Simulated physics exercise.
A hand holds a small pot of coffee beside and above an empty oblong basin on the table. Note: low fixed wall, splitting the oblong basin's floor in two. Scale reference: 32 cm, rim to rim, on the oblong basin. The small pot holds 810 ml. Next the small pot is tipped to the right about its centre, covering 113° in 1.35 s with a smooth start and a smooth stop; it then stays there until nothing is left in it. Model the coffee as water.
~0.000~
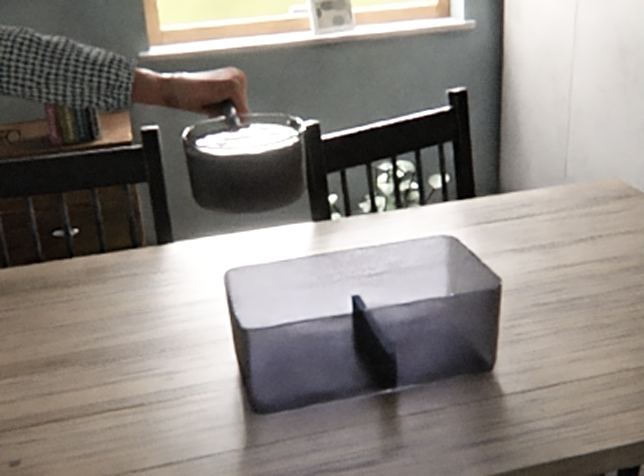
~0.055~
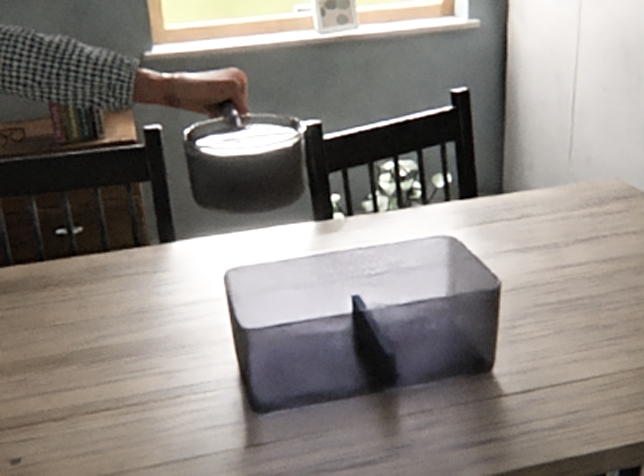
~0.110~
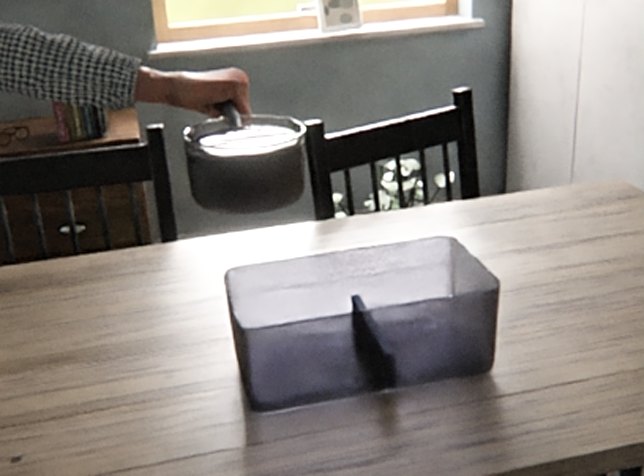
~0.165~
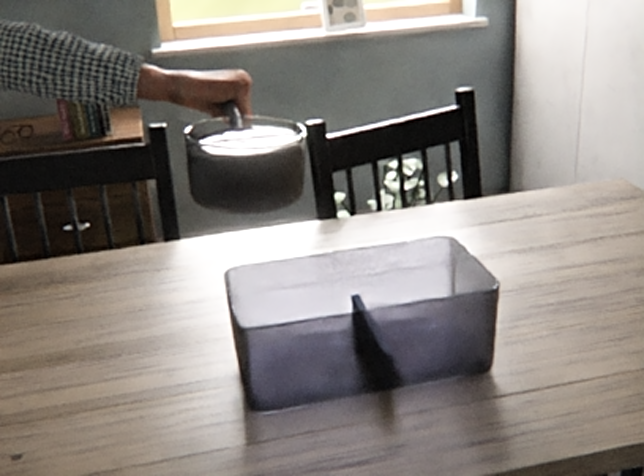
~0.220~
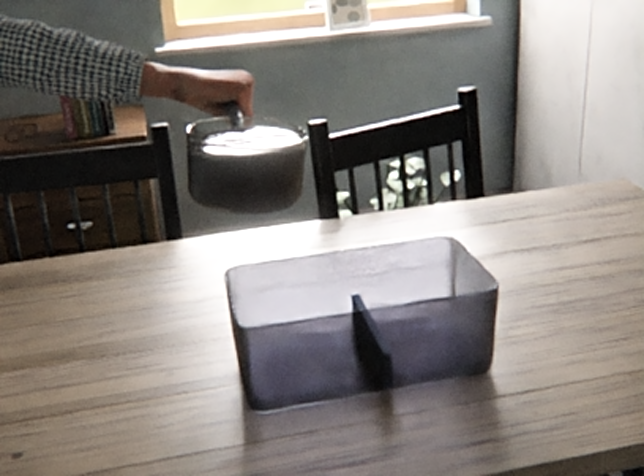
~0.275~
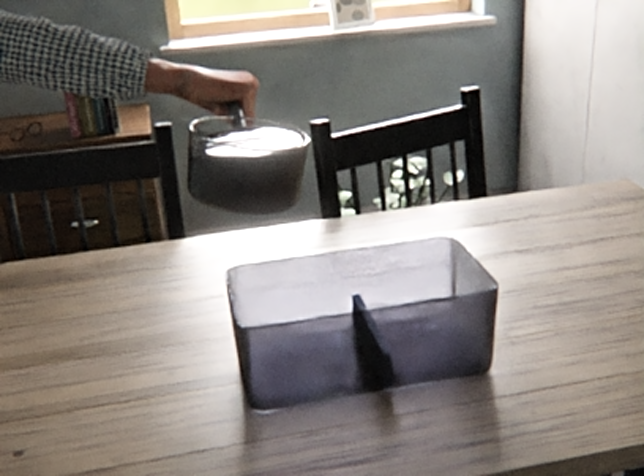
Above a wooden table, a hand slightly tilts a small pot beside an empty divided basin.
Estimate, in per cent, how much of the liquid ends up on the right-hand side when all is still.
58 %.
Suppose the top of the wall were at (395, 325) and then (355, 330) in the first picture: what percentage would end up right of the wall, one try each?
Try 1: 20 %; try 2: 75 %.
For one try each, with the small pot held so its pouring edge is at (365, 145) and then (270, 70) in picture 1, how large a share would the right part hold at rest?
It comes to 95 per cent, and then 40 per cent.
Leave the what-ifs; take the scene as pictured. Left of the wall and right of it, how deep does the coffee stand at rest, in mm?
On the left it stands about 12 mm, on the right about 22 mm.
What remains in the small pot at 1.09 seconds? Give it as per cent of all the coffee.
I'd say some 8 per cent remains.
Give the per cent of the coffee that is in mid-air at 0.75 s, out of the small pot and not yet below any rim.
At that moment, about 30 percent.
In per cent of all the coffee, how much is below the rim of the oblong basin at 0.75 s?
Around 14%.
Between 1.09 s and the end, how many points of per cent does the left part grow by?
About 18 percent.
Then, 0.75 s in, the tilt is 66° and 56 per cent is still to pour, 4 is left of the wall and 10 right of it.
Then, 1.09 s in, the tilt is 103° and 8 per cent is still to pour, 24 is left of the wall and 57 right of it.
Then, 1.46 s in, the tilt is 113° and 0 per cent is still to pour, 41 is left of the wall and 58 right of it.
Then, 1.85 s in, the tilt is 113° and 0 per cent is still to pour, 41 is left of the wall and 58 right of it.
Finally, 41 per cent lies left of the wall, 58 right of it and 1 outside.
